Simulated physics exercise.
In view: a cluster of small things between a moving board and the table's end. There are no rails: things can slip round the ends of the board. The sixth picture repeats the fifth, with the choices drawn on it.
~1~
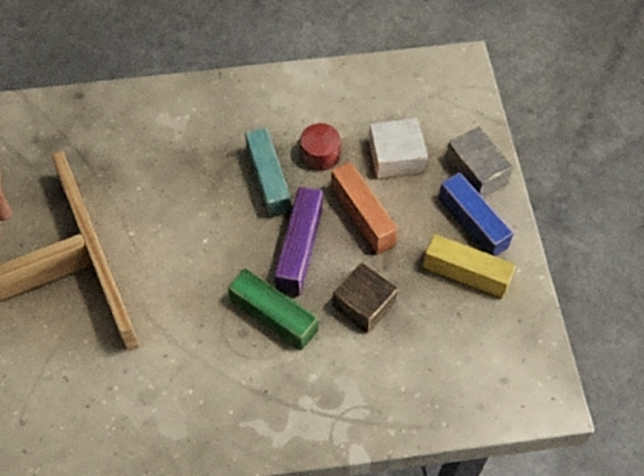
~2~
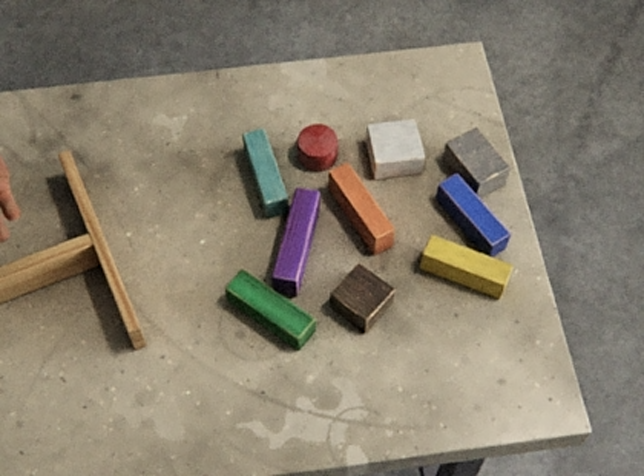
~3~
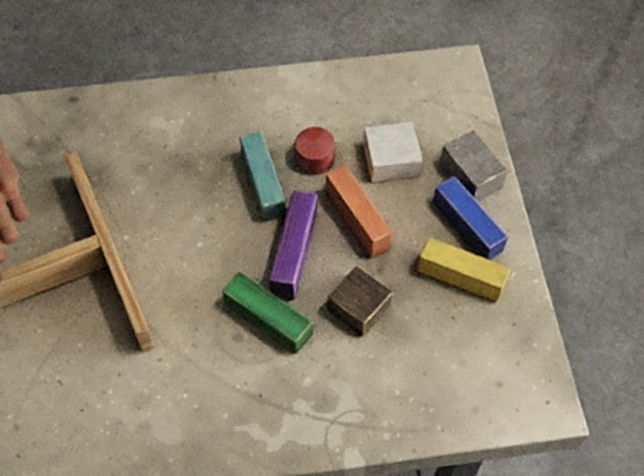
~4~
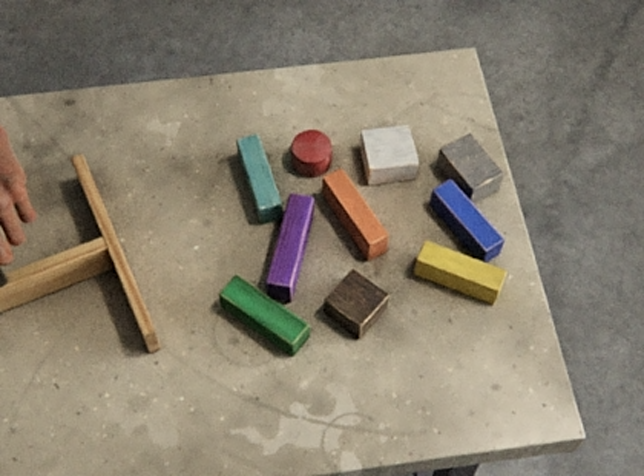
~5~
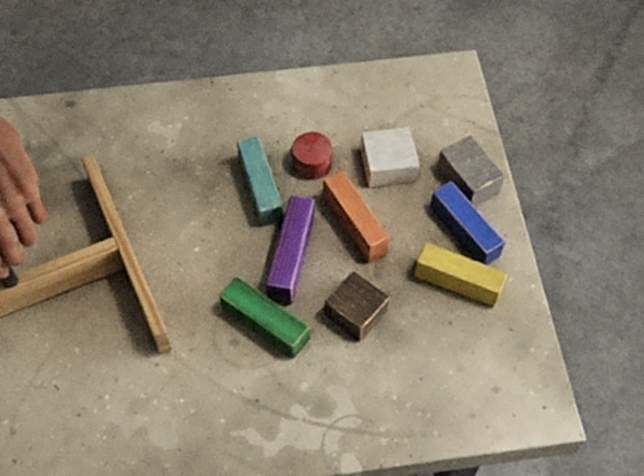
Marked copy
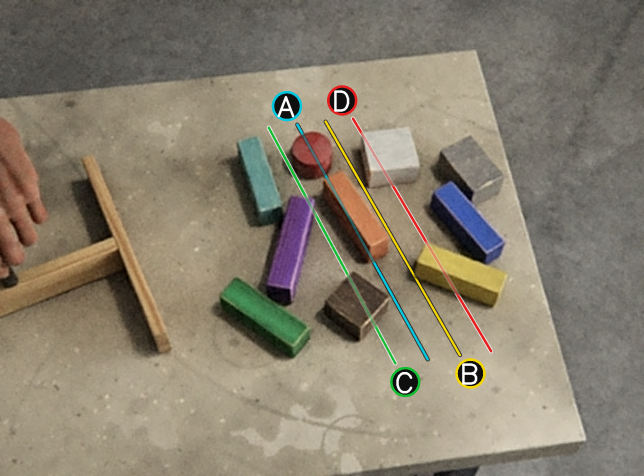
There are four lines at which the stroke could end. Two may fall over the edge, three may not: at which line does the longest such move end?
Stop at D.
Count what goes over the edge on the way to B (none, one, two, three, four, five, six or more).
By then, none.
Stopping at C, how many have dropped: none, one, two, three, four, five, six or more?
The count is none.
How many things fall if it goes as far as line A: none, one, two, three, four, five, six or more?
The count is none.
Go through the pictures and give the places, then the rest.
Orange bar (364, 208); yellow bar (469, 266); black block (365, 297), in the first frame.
Board (96, 236); grey block (476, 164), in the second frame.
Board (104, 238); turquoise bar (263, 176), in the third frame.
Board (111, 239); white block (389, 155), in the fourth frame.
Board (121, 240); blue stick (466, 224); orange bar (355, 216); yellow bar (461, 275), in the fifth frame.
On the marked copy, A at (358, 234); B at (388, 230); C at (328, 237); D at (418, 227).
With D. Early on, board (229, 228); green stick (289, 316); purple stick (303, 246).
Further on, board (336, 215); yellow bar (469, 270); black block (431, 290).
At the end, board (416, 206); yellow bar (539, 253); blue stick (522, 211); none fallen.
As for the rest, A is within the limit but short; B is within the limit but short; C is within the limit but short.
